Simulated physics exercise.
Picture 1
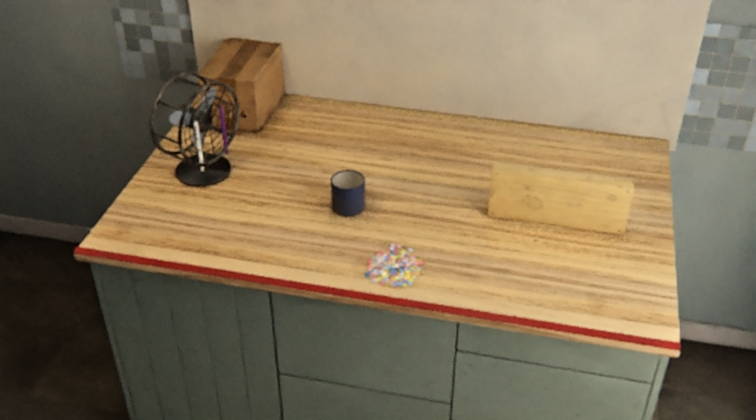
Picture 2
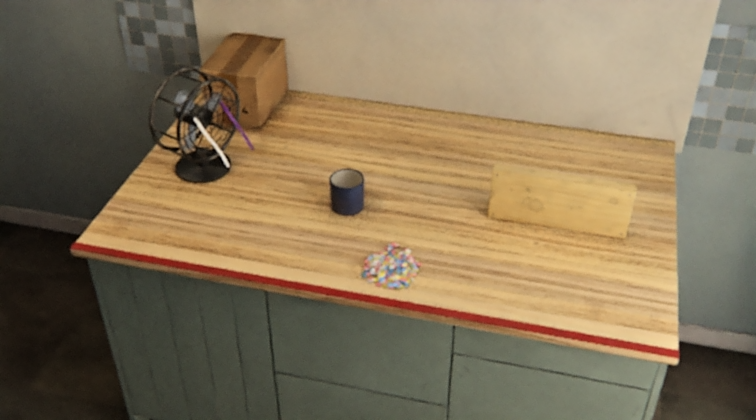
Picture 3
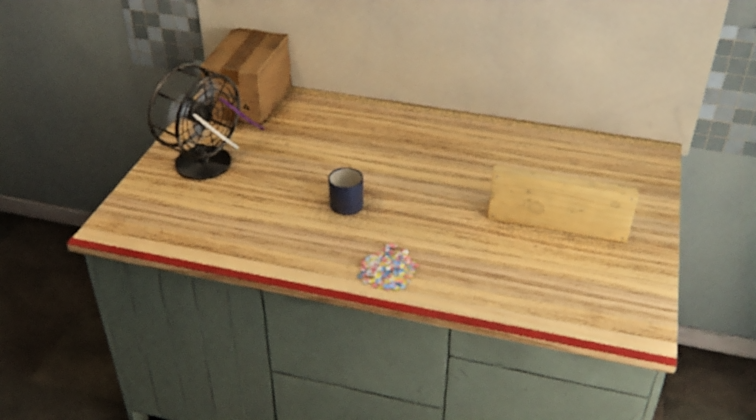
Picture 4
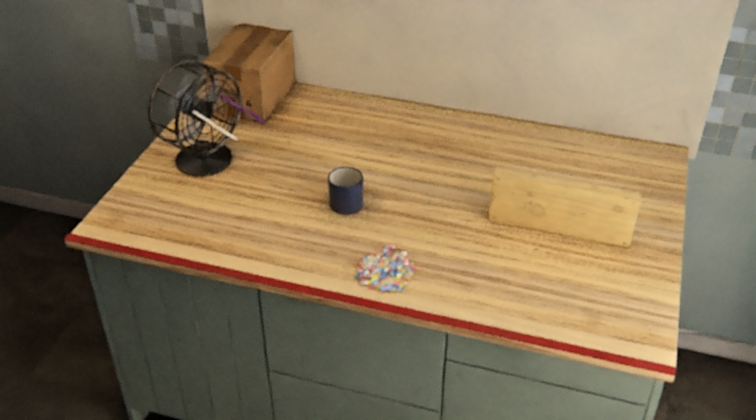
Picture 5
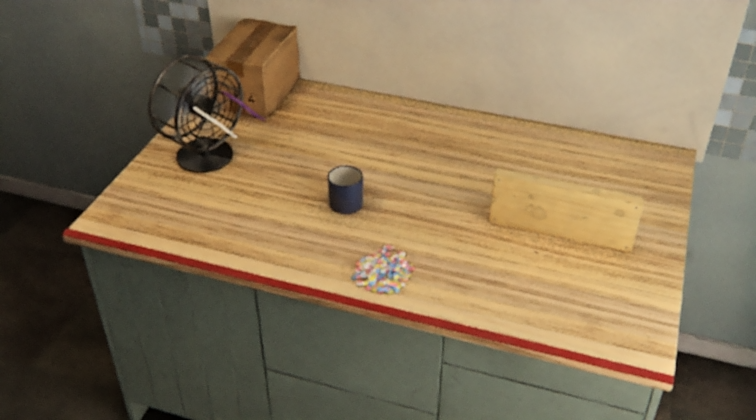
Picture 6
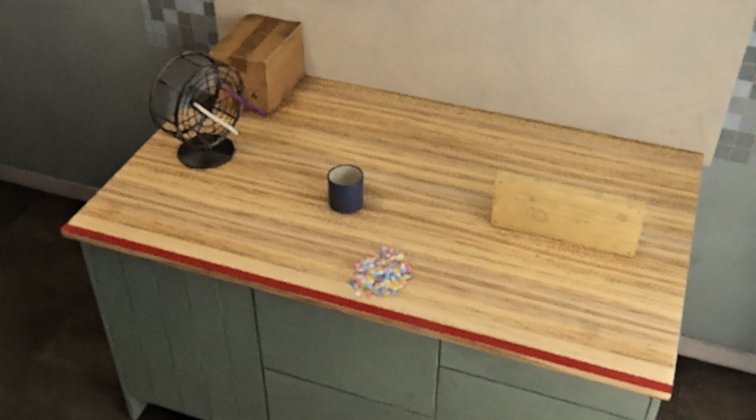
A wooden work table with a red edge holding a running desk fan, box, mug, board and paper dots that barely stir.
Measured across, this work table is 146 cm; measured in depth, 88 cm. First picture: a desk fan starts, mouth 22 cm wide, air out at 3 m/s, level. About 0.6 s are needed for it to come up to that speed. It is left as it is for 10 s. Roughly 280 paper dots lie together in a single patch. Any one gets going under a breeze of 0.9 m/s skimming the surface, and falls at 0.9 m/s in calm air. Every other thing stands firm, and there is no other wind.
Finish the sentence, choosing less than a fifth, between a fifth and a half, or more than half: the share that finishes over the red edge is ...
The share that finishes over the red edge is more than half.
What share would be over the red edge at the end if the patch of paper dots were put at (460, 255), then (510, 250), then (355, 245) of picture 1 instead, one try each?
First try near 15 %, second near 0 %, third near 60 %.
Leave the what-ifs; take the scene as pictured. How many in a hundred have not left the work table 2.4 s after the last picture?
Close to 1 in a hundred are still there.
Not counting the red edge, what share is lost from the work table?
It comes out at some 30 %.
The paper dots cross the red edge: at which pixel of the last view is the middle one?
I'd point to somewhere near (460, 338).
Then, 1.2 s after the last picture, 71 % are over the red edge; 84 % have settled or left.
Then, 2.4 s after the last picture, 71 % are over the red edge; 99 % have settled or left.
Then, 4.7 s after the last picture, 71 % are over the red edge; 100 % have settled or left.
Then, 9.2 s after the last picture, at the end, 71 % are over the red edge.
